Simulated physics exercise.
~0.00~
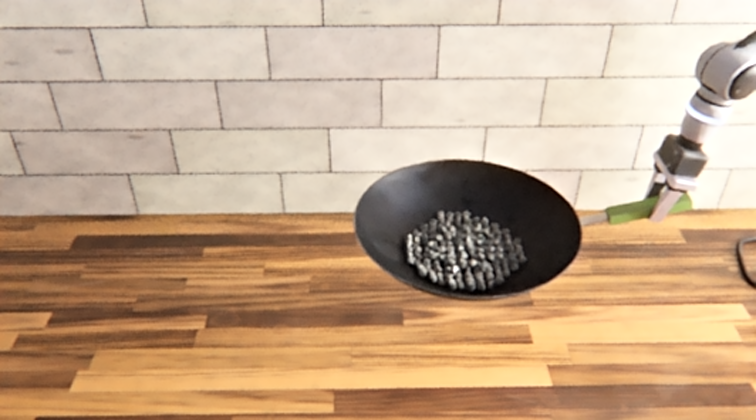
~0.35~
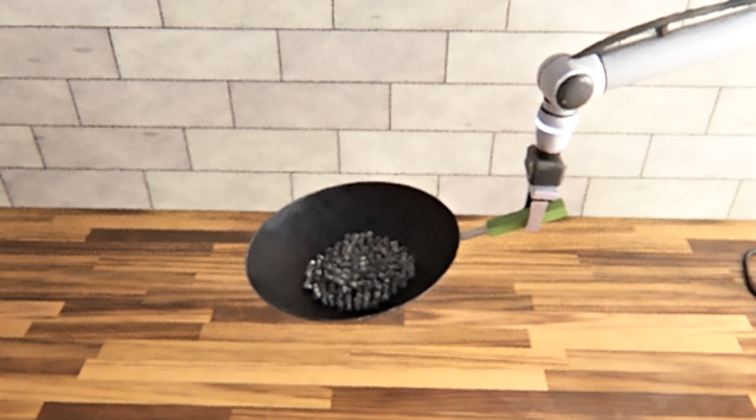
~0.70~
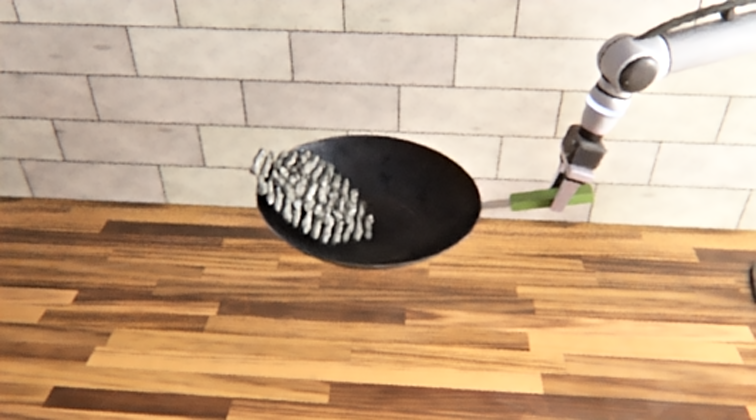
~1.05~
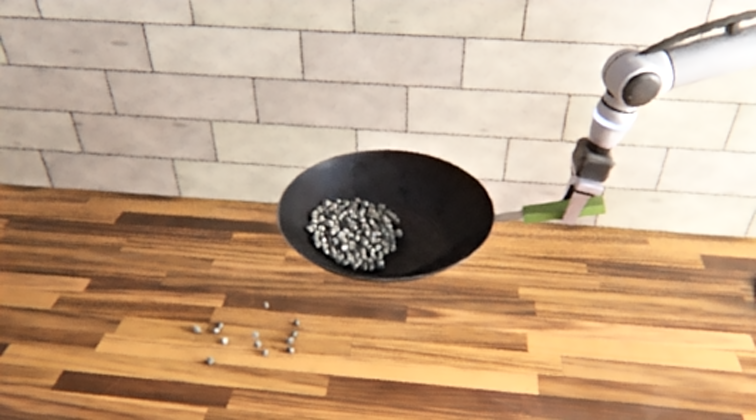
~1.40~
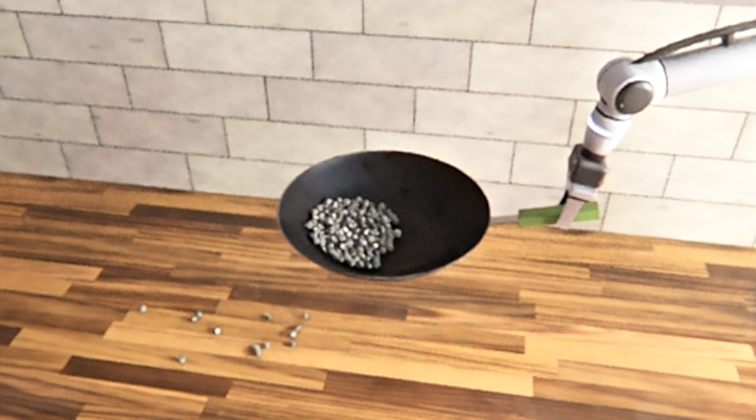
In the video, a robot arm holds a black wok of small gray pebbles above a wooden counter, swinging it left, then lifting and lowering it as the pebbles slide toward the left rim, and a few spill and lie scattered while most stay inside.
